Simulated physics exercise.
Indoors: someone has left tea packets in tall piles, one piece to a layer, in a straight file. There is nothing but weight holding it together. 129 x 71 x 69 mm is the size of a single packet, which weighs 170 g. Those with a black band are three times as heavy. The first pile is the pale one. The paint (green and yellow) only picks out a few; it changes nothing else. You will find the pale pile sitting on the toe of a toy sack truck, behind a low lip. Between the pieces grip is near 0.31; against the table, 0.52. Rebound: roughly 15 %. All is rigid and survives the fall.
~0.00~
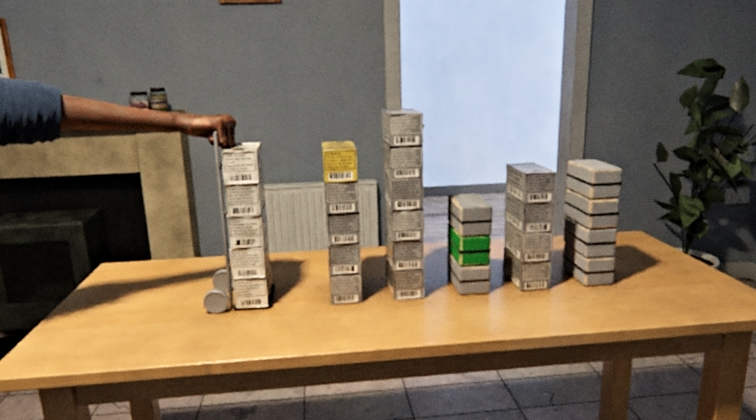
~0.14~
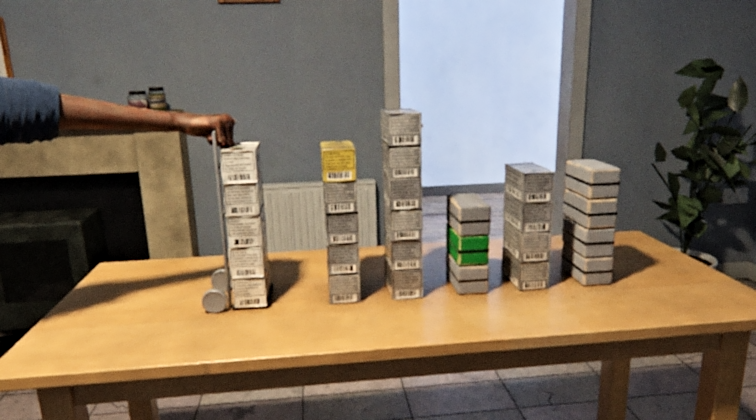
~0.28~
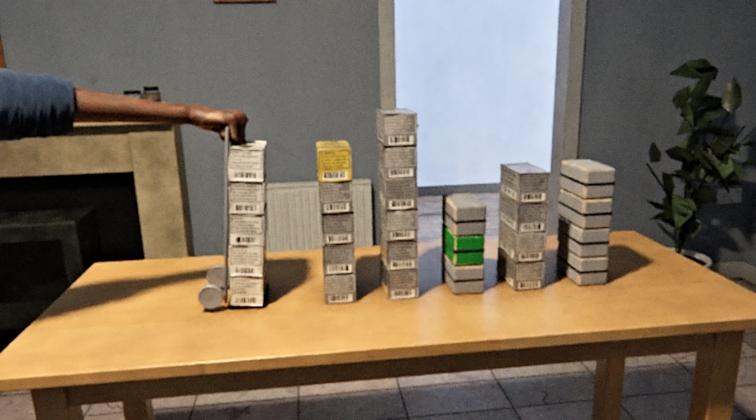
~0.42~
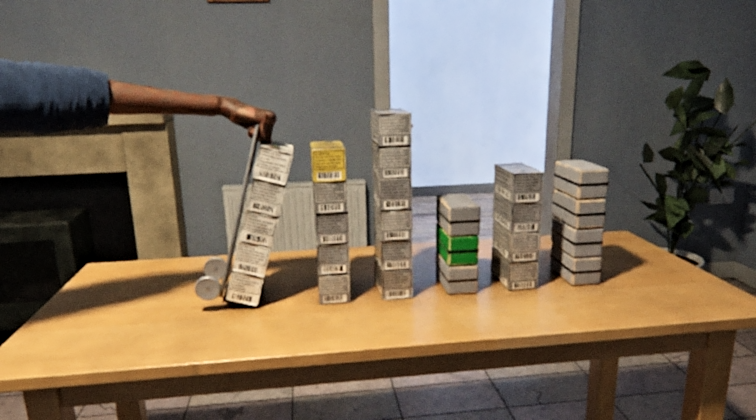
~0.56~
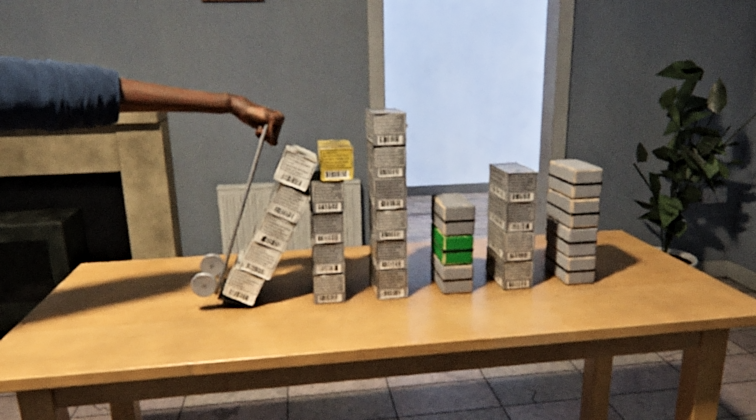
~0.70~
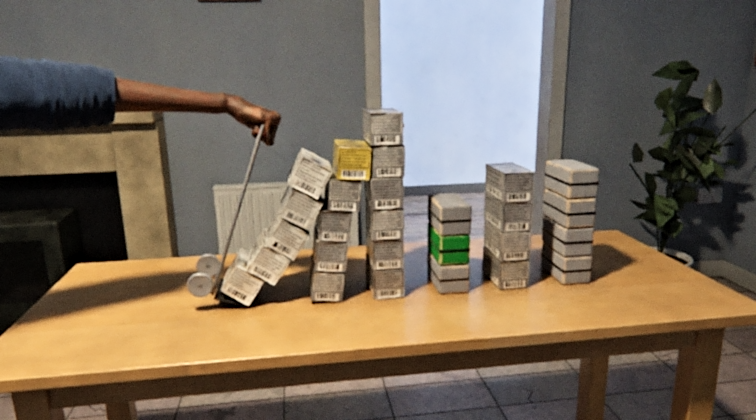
A hand tipped a small upright truck forward on a wooden table, leaning its pale stack of packets rightward into the yellow-topped pile, which tilted against the tall stack while the green-banded pile stayed still.
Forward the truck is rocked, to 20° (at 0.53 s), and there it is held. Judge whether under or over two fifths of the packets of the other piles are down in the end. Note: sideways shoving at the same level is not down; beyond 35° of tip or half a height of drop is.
Over two fifths are down.
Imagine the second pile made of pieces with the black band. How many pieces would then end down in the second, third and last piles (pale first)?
Then second 0, third 0, last 0.
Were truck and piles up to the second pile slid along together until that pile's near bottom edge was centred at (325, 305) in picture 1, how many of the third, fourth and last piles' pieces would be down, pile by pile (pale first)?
Pile by pile, you'd see third at 3, fourth at 0 and last at 0 down.
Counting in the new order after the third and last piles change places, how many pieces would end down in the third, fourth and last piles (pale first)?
Pile by pile, you'd see third at 3, fourth at 3 and last at 5 down.
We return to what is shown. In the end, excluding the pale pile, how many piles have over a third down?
It adds up to 5.
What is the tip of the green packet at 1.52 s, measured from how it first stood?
Something like 30°, give or take.
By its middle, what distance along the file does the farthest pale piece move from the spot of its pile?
Distance: Near 30 cm.
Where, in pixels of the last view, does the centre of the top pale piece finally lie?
It should be centred near (367, 221) in the final frame.
By 1.04 s, 5 of the pale pile down; none of the 22 other packets down, 11 disturbed; yellow packet tilted 26°, 25 mm lower.
By 1.52 s, 5 of the pale pile down; 10 of the 22 other packets down; yellow packet tilted 47°, 12 cm lower; green packet tilted 32°.
By 2.26 s, 5 of the pale pile down; 21 of the 22 other packets down; yellow packet tilted 51°, 15 cm lower; green packet tilted 38°, 27 mm lower.
When it is over (2.8 s), 5 of the pale pile down; 21 of the 22 other packets down; yellow packet tilted 52°, 15 cm lower; green packet tilted 38°, 28 mm lower. That is 95 per cent. In pixels of the last frame, middles, yellow packet near (441, 219), green packet near (491, 251).
